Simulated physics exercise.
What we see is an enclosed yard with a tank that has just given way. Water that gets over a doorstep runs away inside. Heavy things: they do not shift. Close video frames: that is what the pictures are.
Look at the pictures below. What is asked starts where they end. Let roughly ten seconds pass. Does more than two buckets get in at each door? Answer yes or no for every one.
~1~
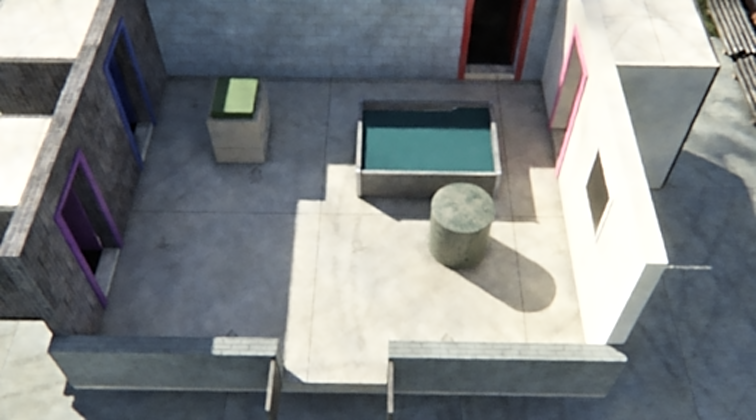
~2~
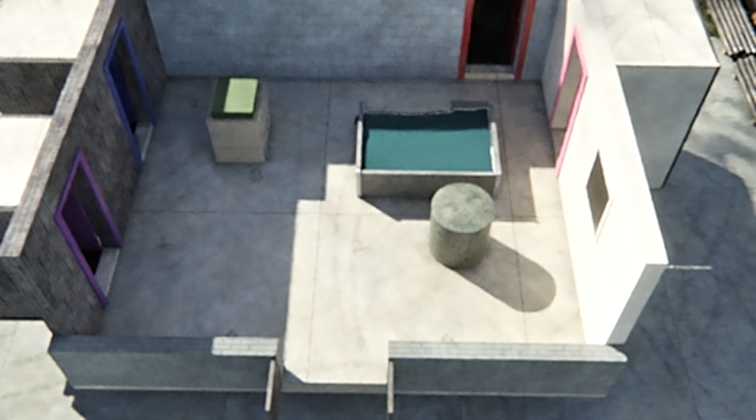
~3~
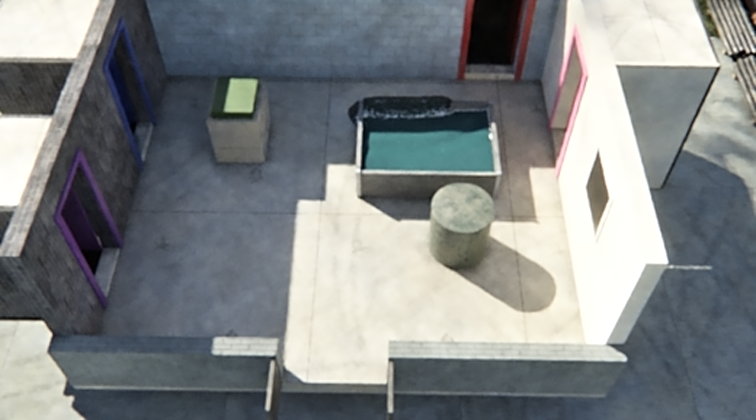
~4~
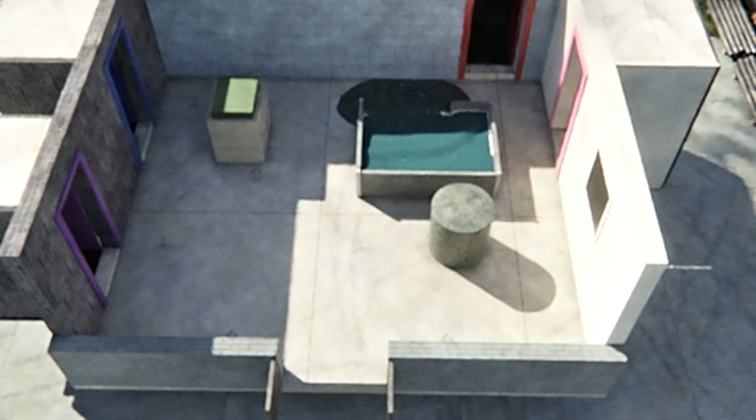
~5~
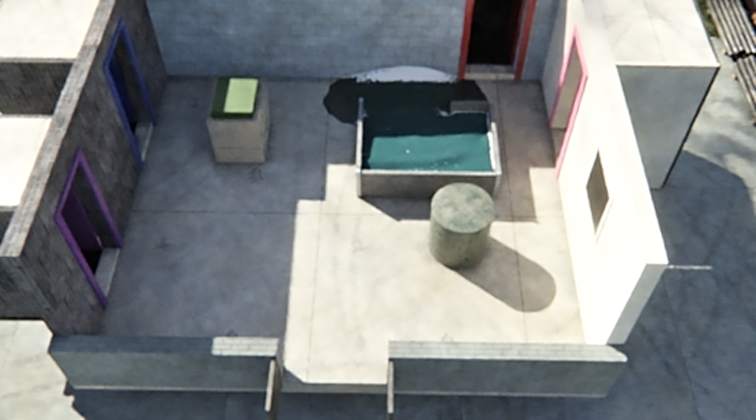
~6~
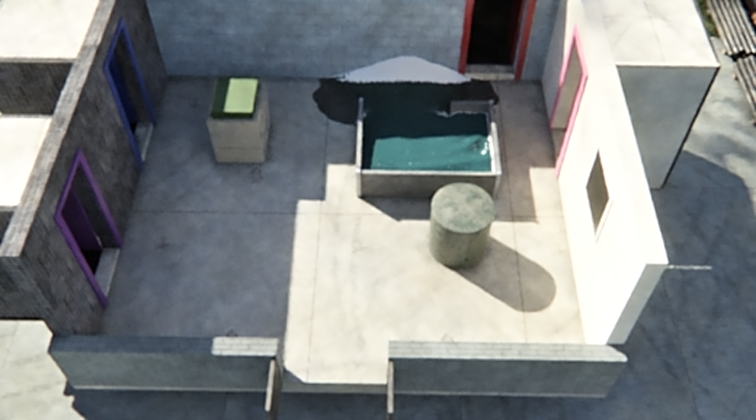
Red door: No, blue door: No, purple door: No, pink door: No.
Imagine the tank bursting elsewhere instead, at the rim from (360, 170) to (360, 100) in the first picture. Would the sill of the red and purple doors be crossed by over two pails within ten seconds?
Red door: Falls short; purple door: Exceeds the limit.
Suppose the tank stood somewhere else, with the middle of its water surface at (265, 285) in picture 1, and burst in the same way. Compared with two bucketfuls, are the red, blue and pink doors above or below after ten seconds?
Well, the red door remains below, the blue door tops the threshold, and the pink door remains below.
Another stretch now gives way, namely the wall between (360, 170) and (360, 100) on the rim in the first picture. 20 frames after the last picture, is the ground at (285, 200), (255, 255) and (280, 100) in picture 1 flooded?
Submerged, submerged, submerged.
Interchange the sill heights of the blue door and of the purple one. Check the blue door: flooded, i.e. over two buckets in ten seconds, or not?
After the swap, blue ends up over.
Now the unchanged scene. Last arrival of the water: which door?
That would be the one in purple.
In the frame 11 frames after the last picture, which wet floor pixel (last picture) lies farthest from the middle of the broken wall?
I'd put it around (167, 79).
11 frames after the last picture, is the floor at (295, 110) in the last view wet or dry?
Call it swamped.
A moment on, water covers 10 % of the floor; the red door wet at the sill, nothing in, the blue door not reached, the purple door not reached, the pink door not reached.
Next, water covers 25 % of the floor; the red door wet at the sill, nothing in, the blue door not reached, the purple door not reached, the pink door wet at the sill, nothing in.
Then, water covers 40 % of the floor; the red door wet at the sill, nothing in, the blue door under two buckets in, the purple door not reached, the pink door wet at the sill, nothing in.
Later, water covers 70 % of the floor; the red door wet at the sill, nothing in, the blue door under two buckets in, the purple door wet at the sill, nothing in, the pink door wet at the sill, nothing in.
In the end, water covers 90 % of the floor; the red door wet at the sill, nothing in, the blue door under two buckets in, the purple door wet at the sill, nothing in, the pink door wet at the sill, nothing in.
